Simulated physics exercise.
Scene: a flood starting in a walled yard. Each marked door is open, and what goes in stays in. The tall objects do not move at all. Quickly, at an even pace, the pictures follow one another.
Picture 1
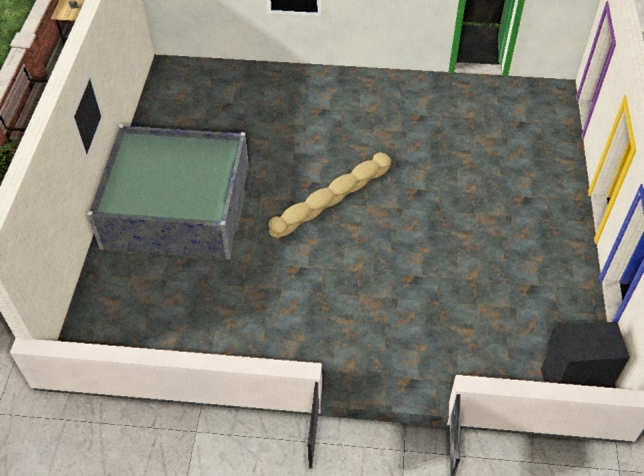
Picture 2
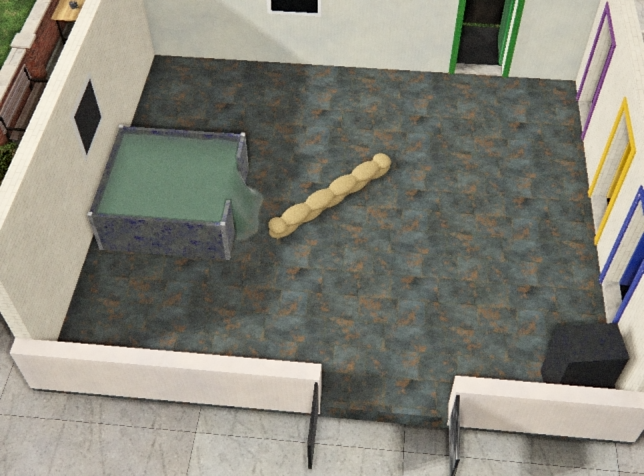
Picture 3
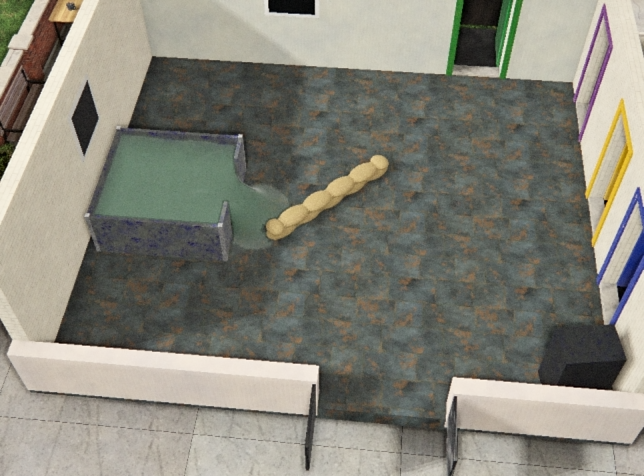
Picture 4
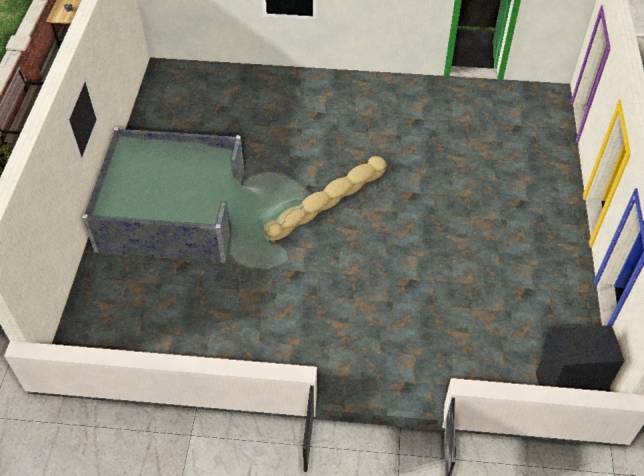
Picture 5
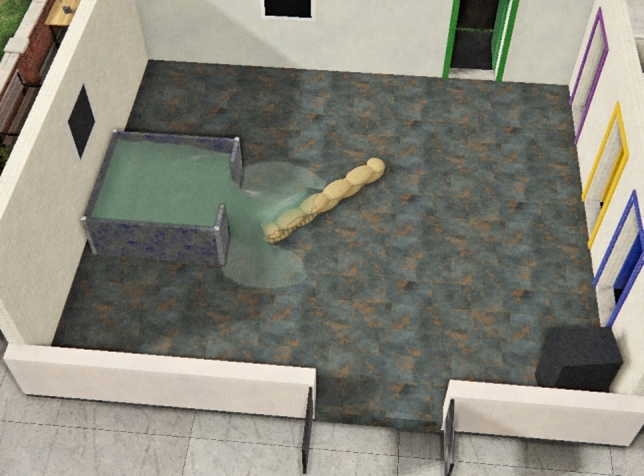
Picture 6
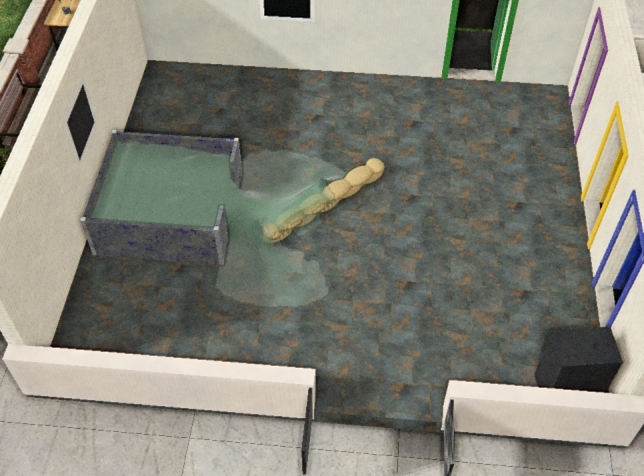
Green water pours from a gap in the open tank and spreads rightward around a beige barrier.
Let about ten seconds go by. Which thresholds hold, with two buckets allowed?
The yellow door stays within two buckets of inflow, the purple door passes two buckets of inflow, the green door passes two buckets of inflow, the blue door stays within two buckets of inflow.
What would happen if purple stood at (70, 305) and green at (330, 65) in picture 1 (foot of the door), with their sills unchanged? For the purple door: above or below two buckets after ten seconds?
Result - purple door remains within the limit.
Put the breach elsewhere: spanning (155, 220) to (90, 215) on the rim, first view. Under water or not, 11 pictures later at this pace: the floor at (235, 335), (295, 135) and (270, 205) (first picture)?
Submerged, untouched, untouched.
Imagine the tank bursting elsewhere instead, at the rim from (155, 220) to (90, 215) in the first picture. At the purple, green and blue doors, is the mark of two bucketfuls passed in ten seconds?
The purple door remains below, the green door remains below, the blue door exceeds the limit.
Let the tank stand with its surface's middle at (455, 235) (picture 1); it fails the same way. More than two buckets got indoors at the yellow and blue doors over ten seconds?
Briefly, the yellow door overshoots and the blue door overshoots.
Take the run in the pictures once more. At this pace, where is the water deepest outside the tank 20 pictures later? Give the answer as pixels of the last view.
Near (266, 232).
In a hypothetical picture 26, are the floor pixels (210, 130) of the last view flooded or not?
Verdict: Free of water.
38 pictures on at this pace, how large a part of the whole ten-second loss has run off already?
About 65 per cent.
A moment on, water covers 25 % of the floor; the yellow door not reached, the purple door not reached, the green door not reached, the blue door not reached.
Next, water covers 45 % of the floor; the yellow door not reached, the purple door not reached, the green door under two buckets in, the blue door not reached.
Then, water covers 60 % of the floor; the yellow door wet at the sill, nothing in, the purple door under two buckets in, the green door over two buckets in, the blue door not reached.
Later, water covers 65 % of the floor; the yellow door wet at the sill, nothing in, the purple door far over two buckets in, the green door over two buckets in, the blue door wet at the sill, nothing in.
In the end, water covers 90 % of the floor; the yellow door wet at the sill, nothing in, the purple door far over two buckets in, the green door over two buckets in, the blue door wet at the sill, nothing in.
